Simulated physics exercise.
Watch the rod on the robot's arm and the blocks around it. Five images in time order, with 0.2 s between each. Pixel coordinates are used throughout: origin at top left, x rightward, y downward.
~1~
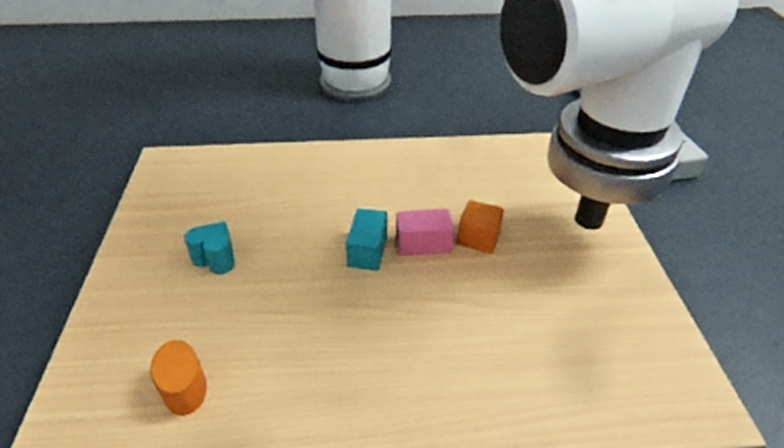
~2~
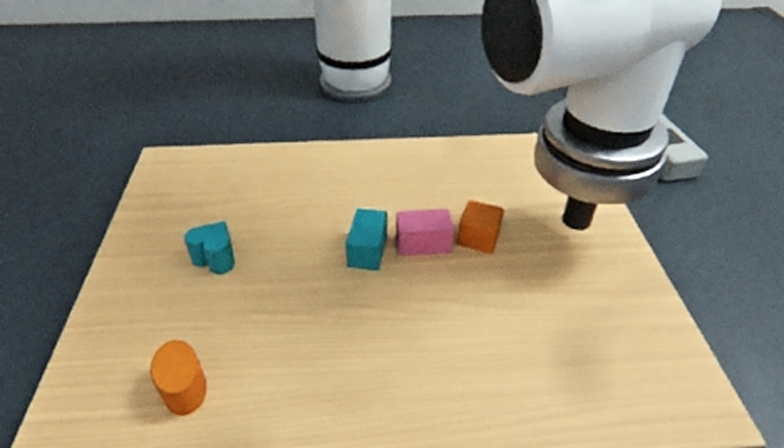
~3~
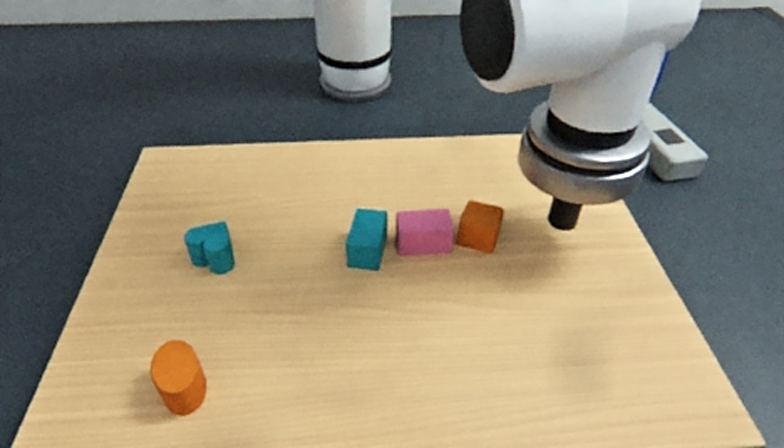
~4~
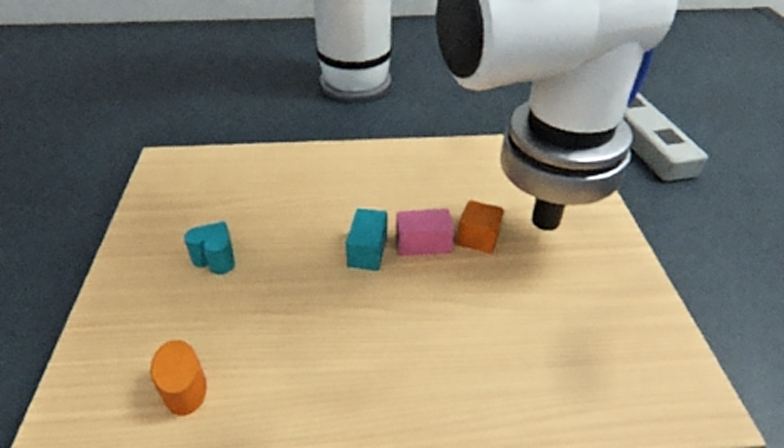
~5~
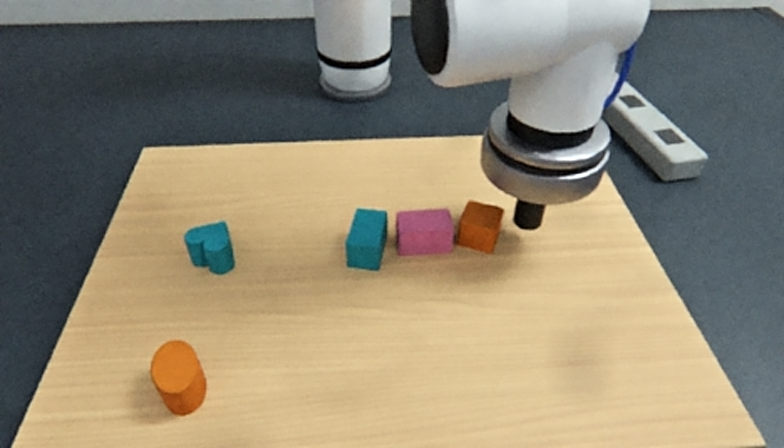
On a wooden tabletop, a white robot arm moving its dark rod slowly left beside a still row of turquoise, pink and orange blocks.
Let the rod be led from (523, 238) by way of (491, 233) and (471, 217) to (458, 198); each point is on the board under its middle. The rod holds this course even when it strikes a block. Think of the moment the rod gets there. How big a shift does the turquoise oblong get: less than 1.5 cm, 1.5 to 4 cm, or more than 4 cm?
The smallest band: Under 1.5 cm.
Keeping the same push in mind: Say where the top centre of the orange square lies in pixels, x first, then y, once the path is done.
For the centre of its top, I'd go with (449, 207).
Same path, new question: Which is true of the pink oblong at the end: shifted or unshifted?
It does get moved.
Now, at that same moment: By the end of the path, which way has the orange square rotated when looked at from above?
It twists anticlockwise.
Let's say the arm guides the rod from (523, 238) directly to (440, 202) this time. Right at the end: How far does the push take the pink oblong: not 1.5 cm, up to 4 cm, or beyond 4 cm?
Verdict: From 1.5 to 4 cm.
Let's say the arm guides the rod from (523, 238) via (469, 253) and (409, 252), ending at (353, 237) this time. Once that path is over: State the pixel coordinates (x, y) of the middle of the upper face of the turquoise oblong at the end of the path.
Around pixel (328, 228).
On the path given first. One third of the way, rod (494, 216); pink oblong (417, 222); orange square (463, 214), turned 25° anticlockwise.
Two thirds of the way, rod (473, 200); turquoise oblong (362, 227); pink oblong (407, 223); orange square (449, 207), turned 55° anticlockwise.
At the end, rod (459, 182); turquoise oblong (362, 227); pink oblong (407, 223); orange square (449, 207), turned 55° anticlockwise.
